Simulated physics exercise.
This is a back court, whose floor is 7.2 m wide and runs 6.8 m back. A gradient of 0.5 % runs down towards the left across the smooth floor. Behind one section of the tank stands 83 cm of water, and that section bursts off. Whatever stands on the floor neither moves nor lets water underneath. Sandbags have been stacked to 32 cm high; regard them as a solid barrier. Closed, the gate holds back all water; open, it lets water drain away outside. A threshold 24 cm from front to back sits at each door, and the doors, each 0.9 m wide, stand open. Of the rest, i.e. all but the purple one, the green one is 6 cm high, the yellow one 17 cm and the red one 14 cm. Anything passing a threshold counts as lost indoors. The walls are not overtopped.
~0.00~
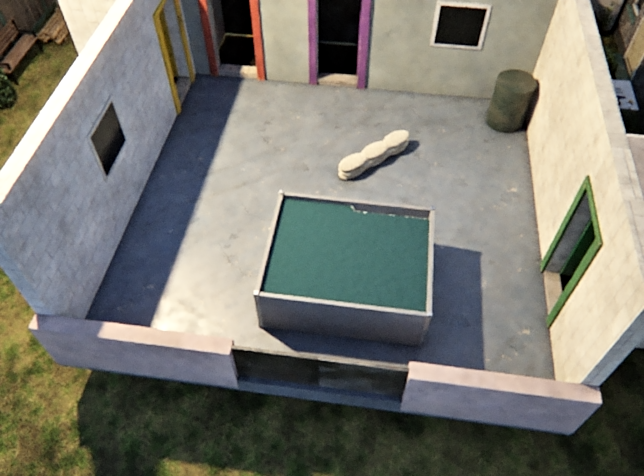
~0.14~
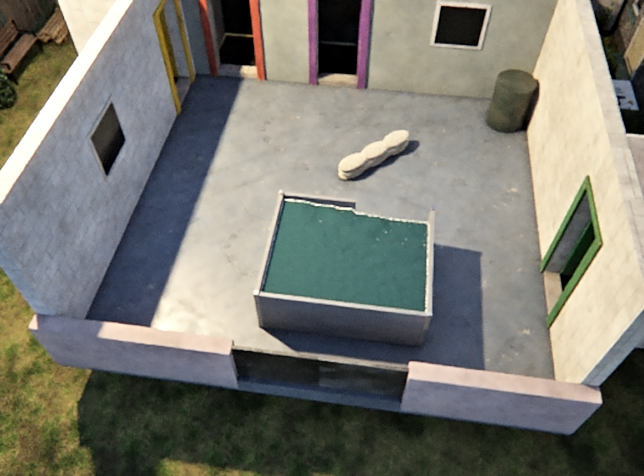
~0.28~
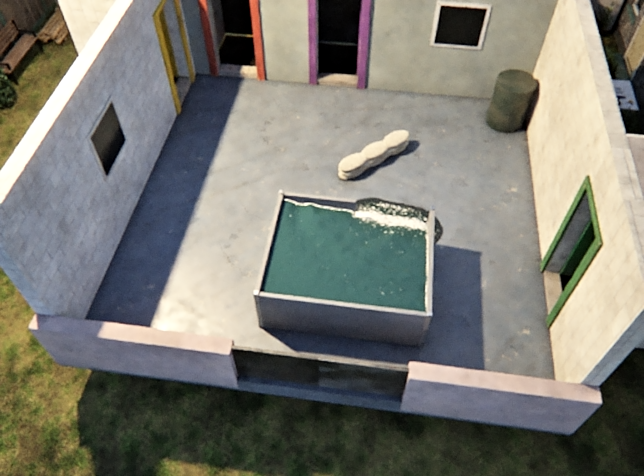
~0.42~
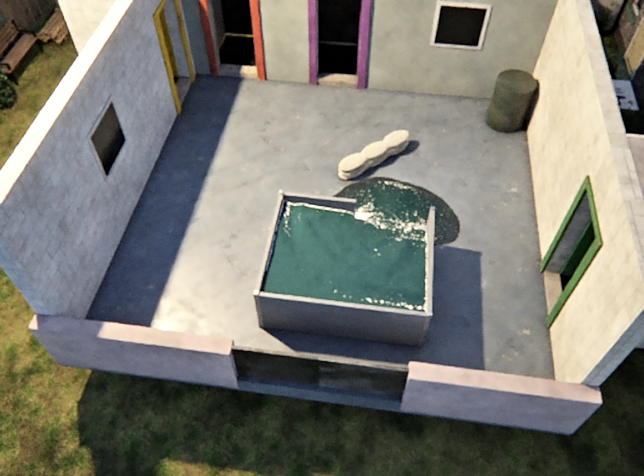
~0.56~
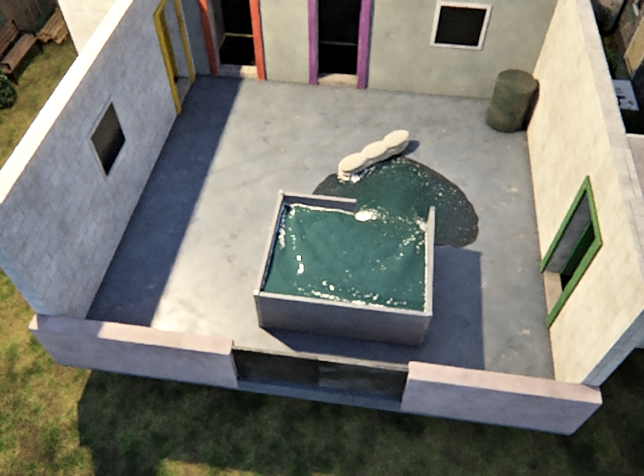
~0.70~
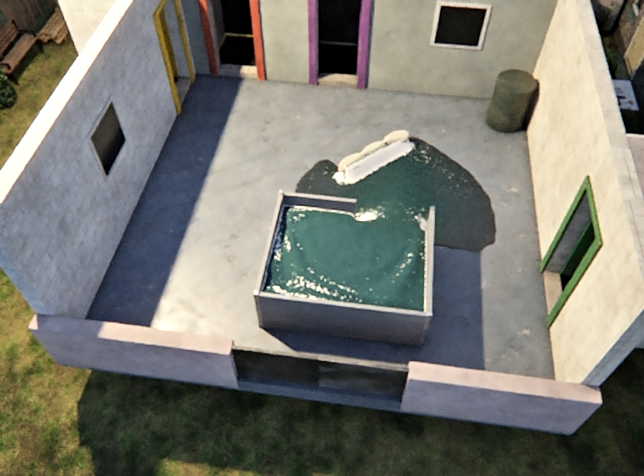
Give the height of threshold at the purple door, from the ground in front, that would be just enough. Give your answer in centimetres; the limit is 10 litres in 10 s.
Close to 5 cm.
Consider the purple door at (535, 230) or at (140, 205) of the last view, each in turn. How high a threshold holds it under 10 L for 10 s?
Minimums: About 10.0 cm and 8.0 cm.
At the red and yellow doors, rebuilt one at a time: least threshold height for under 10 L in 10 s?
About 10.0 cm at red and about 19 cm at yellow.
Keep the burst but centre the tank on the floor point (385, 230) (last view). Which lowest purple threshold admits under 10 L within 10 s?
About 8.0 cm.
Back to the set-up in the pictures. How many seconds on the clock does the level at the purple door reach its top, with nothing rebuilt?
I'd say near 3.8 seconds.
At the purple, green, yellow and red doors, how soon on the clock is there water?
Front arrival: Purple 2.6 seconds, green 3.6 seconds, yellow 2.8 seconds, red 3.2 seconds.
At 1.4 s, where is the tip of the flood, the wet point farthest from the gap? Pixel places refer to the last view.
(482, 102).
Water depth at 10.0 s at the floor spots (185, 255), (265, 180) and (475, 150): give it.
Depth: About 6, 7, 9 cm.
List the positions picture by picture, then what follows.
Still water, 83 cm deep, in the tank at (349, 252); the purple door at (338, 45) is dry, in the first picture.
The gap is on the far side, the front 0.3 m out at a hidden place; the back of the tank holds 83 cm, in the second picture.
Water pours out on the far side and has run 0.8 m, to (367, 202); about 12 cm deep outside, 83 cm at the back, in the third picture.
The front is at (373, 181), 1.4 m from the gap on the far side; 2.4 m2 of floor is wet, 81 cm left at the back, in the fourth picture.
The front is at (394, 156), 2.1 m from the gap on the far side; 4.2 m2 of floor is wet, 74 cm left at the back, in the fifth picture.
The gap is on the far side, the front 2.6 m out at (411, 141); the back of the tank holds 70 cm; 2.3 m in a straight line remain to the purple door at (338, 45), in the sixth picture.
After 1.4 s water covers 25 % of the floor, deepest (44 cm) near (371, 169); it has not reached the purple door.
After 3.0 s water covers 40 % of the floor, deepest (48 cm) near (516, 104); 4 cm at the purple door, 0 litres in over its 13 cm threshold.
After 10.0 s water covers 95 % of the floor, deepest (18 cm) near (105, 276); 5 cm at the purple door, 0 litres in over its 13 cm threshold.
At the purple door as built, the water arrived by 2.7 s and peaked near 8 cm at 3.8 s.
With a threshold of 4.5 cm, 15 litres would have come in within the 10 s; with 6 cm, 6 litres. So under 10 litres takes about 5 cm.
